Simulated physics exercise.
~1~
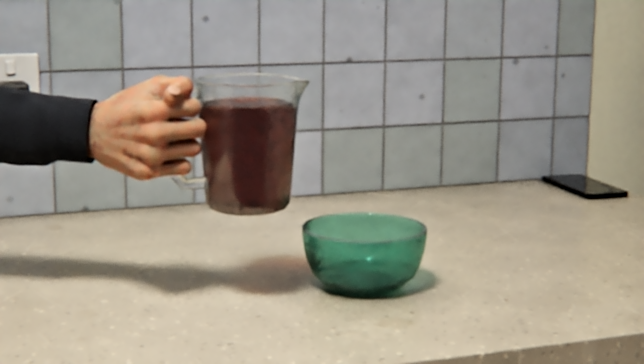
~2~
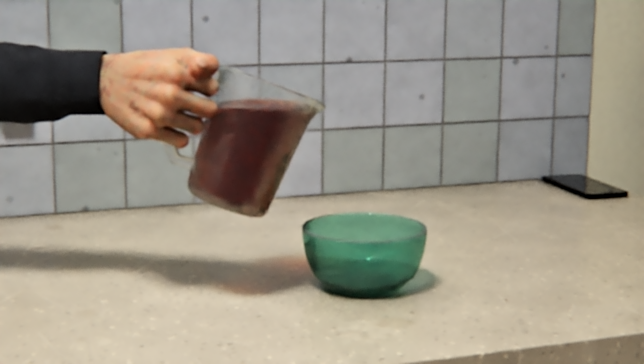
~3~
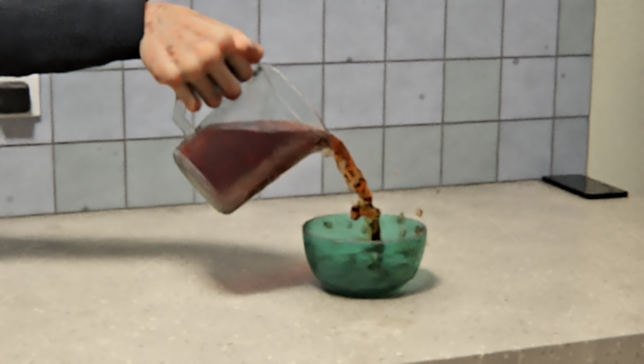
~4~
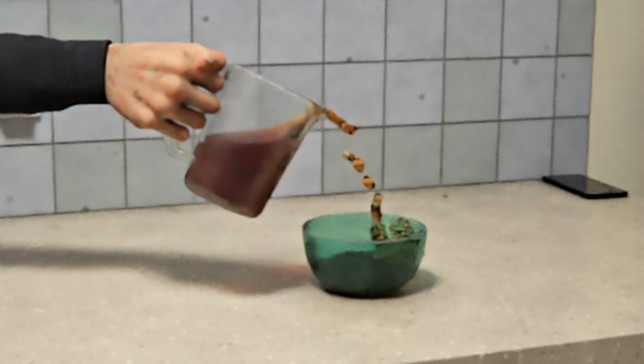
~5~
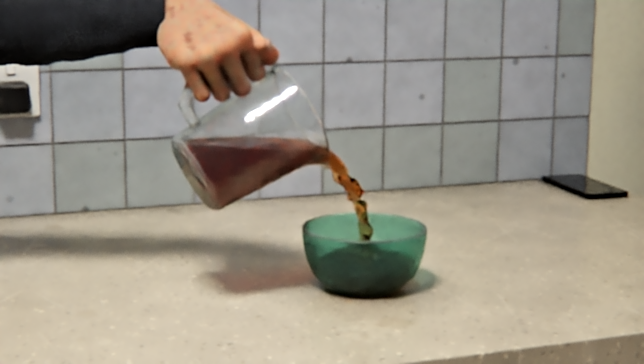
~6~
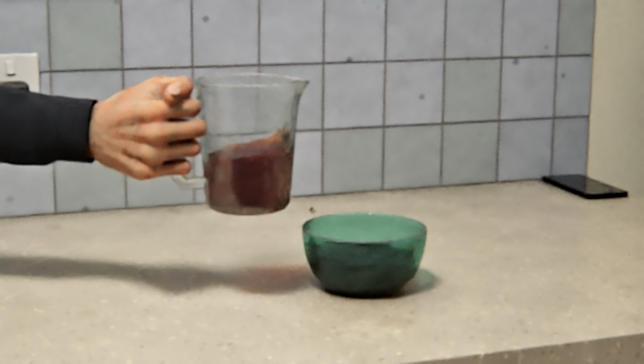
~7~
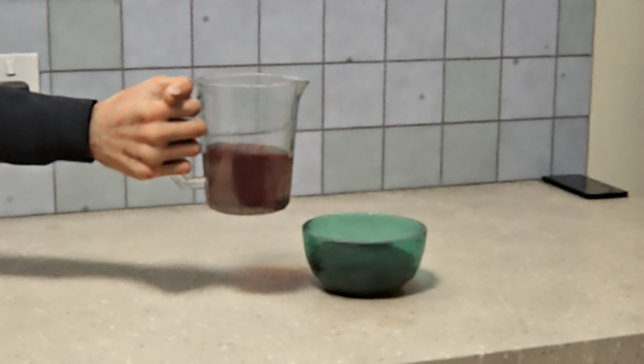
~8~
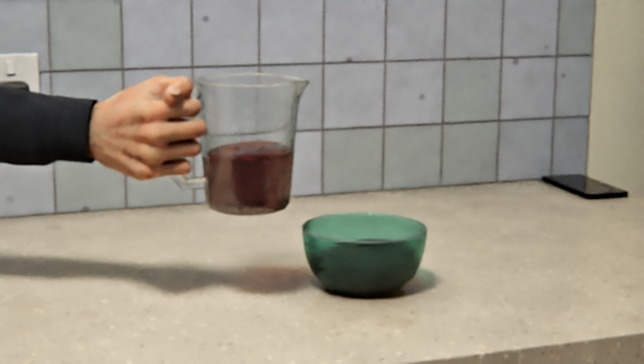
A hand tips a clear jug of dark reddish-brown liquid to the right, pouring a stream into a green bowl on a counter, eases back, then tips again and pours more. The jug returns upright, held beside the bowl, noticeably less full than before.
